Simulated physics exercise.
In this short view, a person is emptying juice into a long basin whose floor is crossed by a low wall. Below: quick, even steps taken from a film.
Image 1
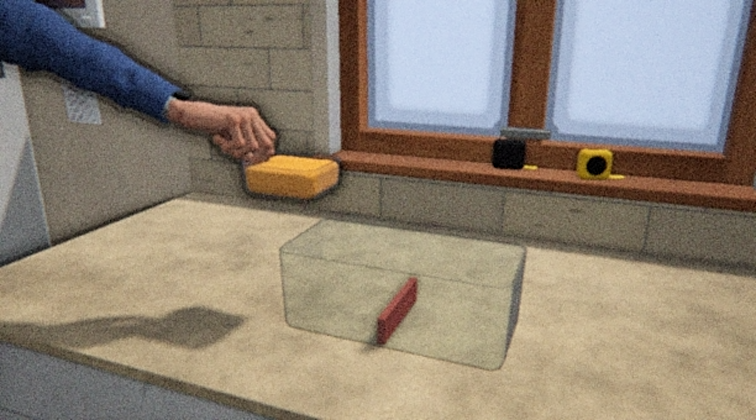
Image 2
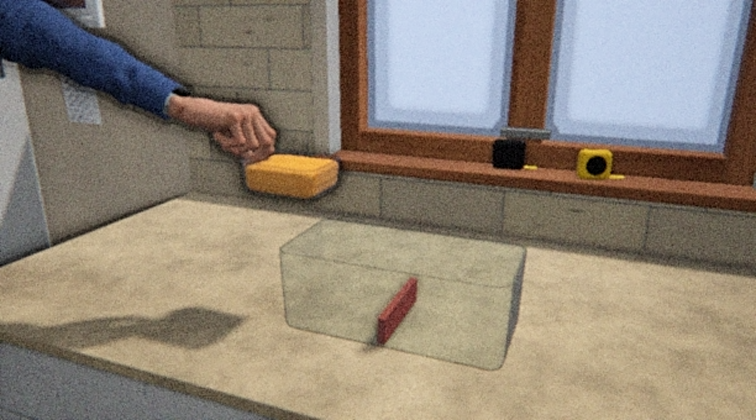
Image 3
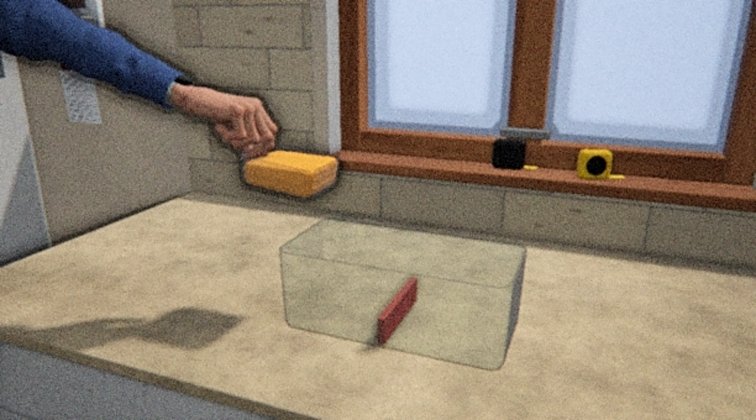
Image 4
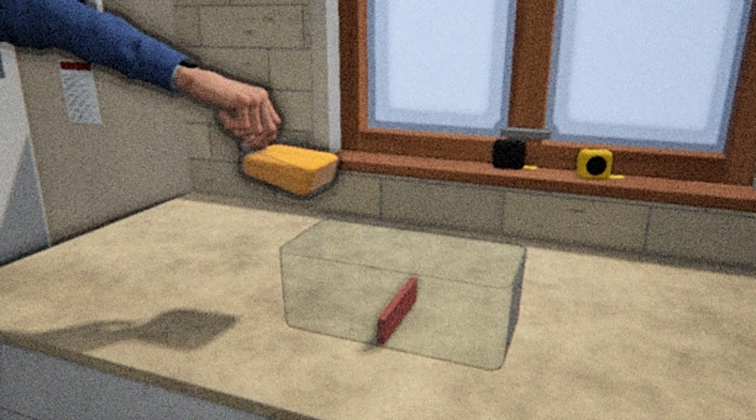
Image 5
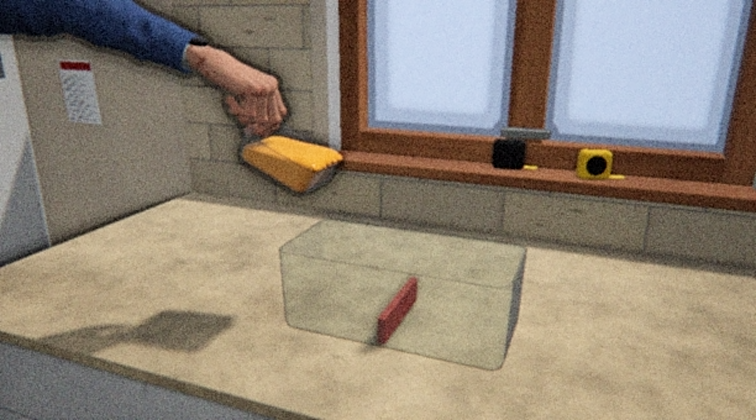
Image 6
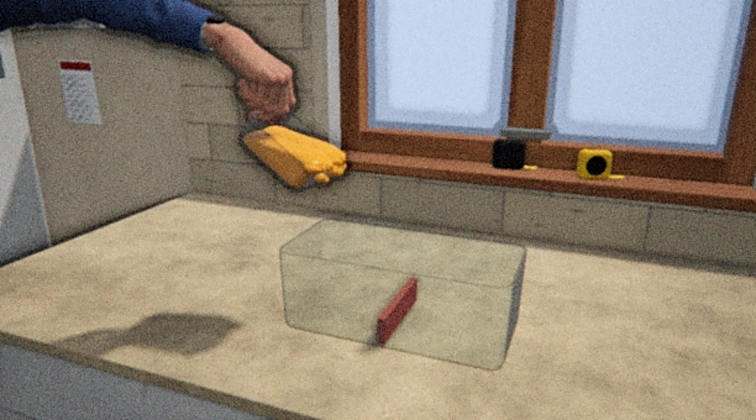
A hand in a blue sleeve, reaching in from the left, holds an orange block-shaped container above a pale stone counter, seen from slightly above in a room with a wood-framed window. A clear long basin with a low red wall across its floor sits mid-counter, black and yellow tape measures on the sill behind. The hand rises slightly as the container tilts rightward, orange juice bulging over its lower edge, while the view stays still.
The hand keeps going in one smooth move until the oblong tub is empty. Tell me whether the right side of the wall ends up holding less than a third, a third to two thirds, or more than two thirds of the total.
The right side holds a third to two thirds.
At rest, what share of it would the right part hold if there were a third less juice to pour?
Near 30 %.
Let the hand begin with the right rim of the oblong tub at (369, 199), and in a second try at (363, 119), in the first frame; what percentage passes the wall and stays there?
Around 90 percent first, around 80 percent second.
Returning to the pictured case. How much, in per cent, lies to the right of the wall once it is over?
I'd put it near 60 per cent.
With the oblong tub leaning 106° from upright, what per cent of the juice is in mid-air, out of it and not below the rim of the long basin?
It comes to 55 per cent or so.
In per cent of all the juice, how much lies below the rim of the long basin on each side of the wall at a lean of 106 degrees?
Left 35, right 0.
A moment on, the oblong tub is tipped right over and 6 per cent is still to pour, 37 is left of the wall and 1 right of it.
Next, the oblong tub is tipped right over and 0 per cent is still to pour, 35 is left of the wall and 63 right of it.
Then the oblong tub is tipped right over and 0 per cent is still to pour, 38 is left of the wall and 59 right of it.
Later the oblong tub is tipped right over and 0 per cent is still to pour, 39 is left of the wall and 59 right of it.
In the end 39 per cent lies left of the wall, 58 right of it and 2 outside.
